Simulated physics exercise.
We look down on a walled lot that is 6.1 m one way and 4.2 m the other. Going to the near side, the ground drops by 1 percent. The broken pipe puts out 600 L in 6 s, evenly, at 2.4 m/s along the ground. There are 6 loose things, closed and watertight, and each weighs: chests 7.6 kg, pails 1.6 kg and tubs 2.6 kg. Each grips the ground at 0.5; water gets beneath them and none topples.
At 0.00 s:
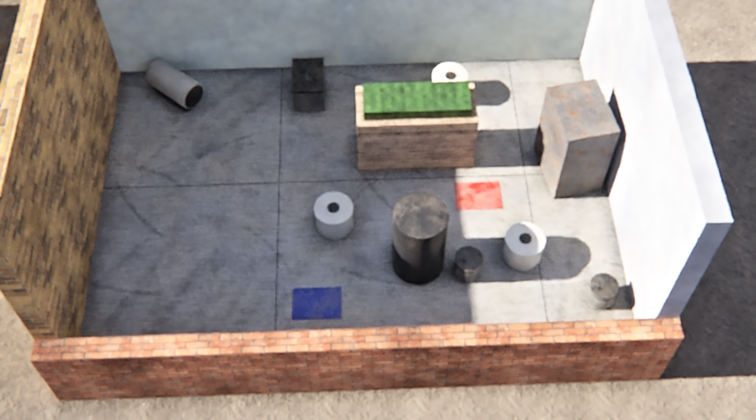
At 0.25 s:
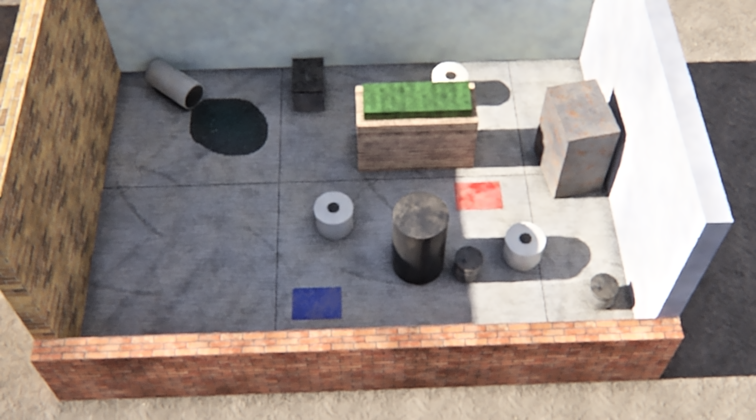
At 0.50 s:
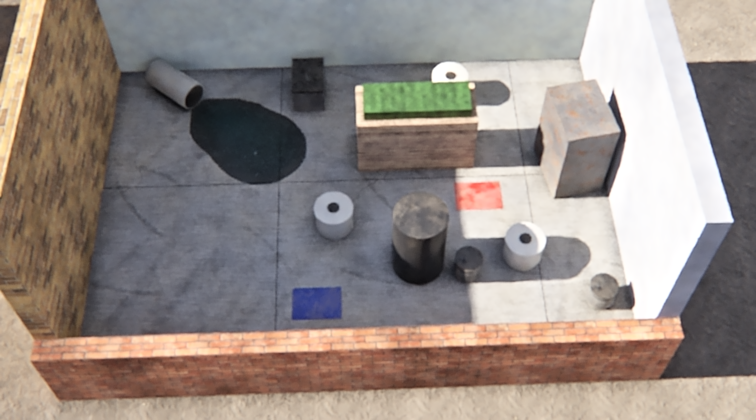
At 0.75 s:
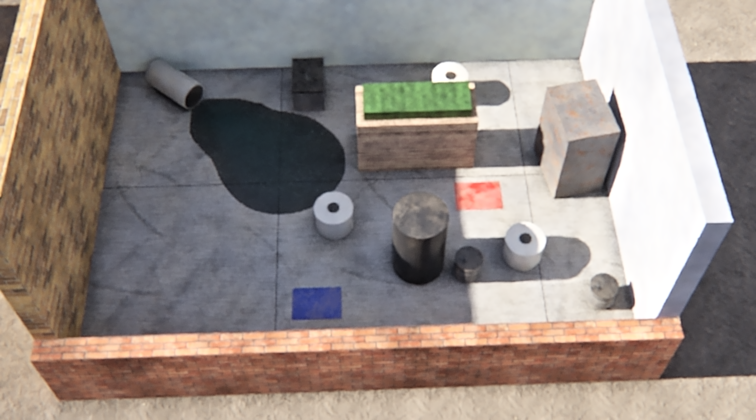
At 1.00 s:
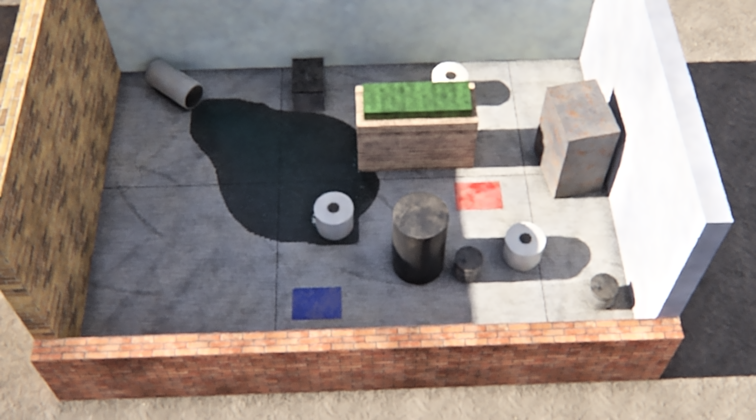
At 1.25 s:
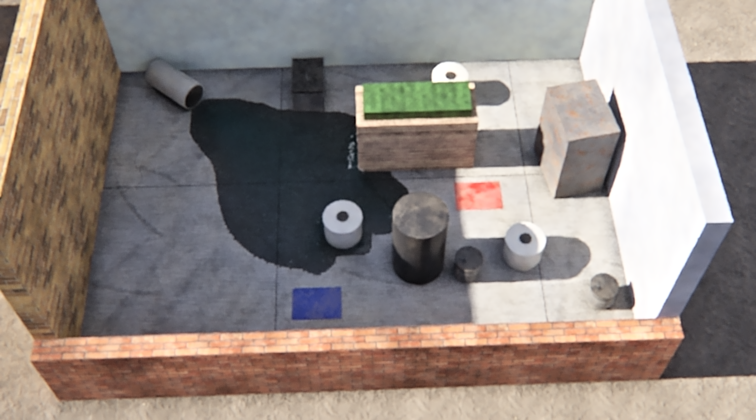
The clip opens on a dry walled lot with a grey pipe, a planter topped with green, and scattered containers. Dark water appears by the pipe's mouth and spreads toward the near side and right. It surrounds a grey tub, which shifts slightly right, while the blue and red patches stay uncovered.
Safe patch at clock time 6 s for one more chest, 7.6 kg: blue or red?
Safe: Red.
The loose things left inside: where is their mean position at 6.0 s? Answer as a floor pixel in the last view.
Mean position: Approximately (488, 209).
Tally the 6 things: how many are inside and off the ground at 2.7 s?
It comes to 1.
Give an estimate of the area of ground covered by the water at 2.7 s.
Roughly 10.0 m2.
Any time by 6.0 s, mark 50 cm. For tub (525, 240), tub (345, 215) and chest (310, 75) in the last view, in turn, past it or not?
Result by item: Beyond it; beyond it; within it.
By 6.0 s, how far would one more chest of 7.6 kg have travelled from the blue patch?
Roughly 140 cm from the patch.
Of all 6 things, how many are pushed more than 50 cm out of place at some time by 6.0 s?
Tally: 2.
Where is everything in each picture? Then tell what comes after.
The first picture shows a tub at (333, 208) rests on the ground; a chest at (308, 74) rests on the ground; the blue patch at (317, 303); the red patch at (478, 196); 0.0 m2 under water; 0 of 6 have shifted.
The second picture shows a tub at (333, 208), on the bottom; a chest at (308, 74), on the bottom; the blue patch at (317, 303); the red patch at (478, 196); 0.6 m2 under water; 0 of 6 have shifted.
The third picture shows a tub at (333, 208), on the bottom; a chest at (308, 74), on the bottom; the blue patch at (317, 303); the red patch at (478, 196); water covers 1.3 m2; 0 of 6 have shifted.
The fourth picture shows a tub at (333, 208) rests on the ground; a chest at (308, 74) rests on the ground; the blue patch at (317, 303); the red patch at (478, 196); water covers 2.2 m2; 0 of 6 have shifted.
The fifth picture shows a tub at (334, 208) rests on the ground; a chest at (308, 74) rests on the ground; the blue patch at (317, 303); the red patch at (478, 196); 3.3 m2 under water; 0 of 6 have shifted.
The sixth picture shows a tub at (343, 217), on the bottom, 17 cm from its start; a chest at (308, 74) rests on the ground; the blue patch at (317, 303); the red patch at (478, 196); water covers 4.2 m2; 1 of 6 have shifted.
After 1.8 s on blue it would be 0 cm off in 1 cm of water; on red it would be 0 cm off in 0 cm of water.
After 2.7 s on blue it would be 22 cm off in 3 cm of water; on red it would be 0 cm off in 1 cm of water.
After 4.2 s on blue it would be 49 cm off in 7 cm of water; on red it would be 0 cm off in 2 cm of water.
After 6.0 s on blue it would be 140 cm off in 3 cm of water; on red it would be 0 cm off in 2 cm of water.
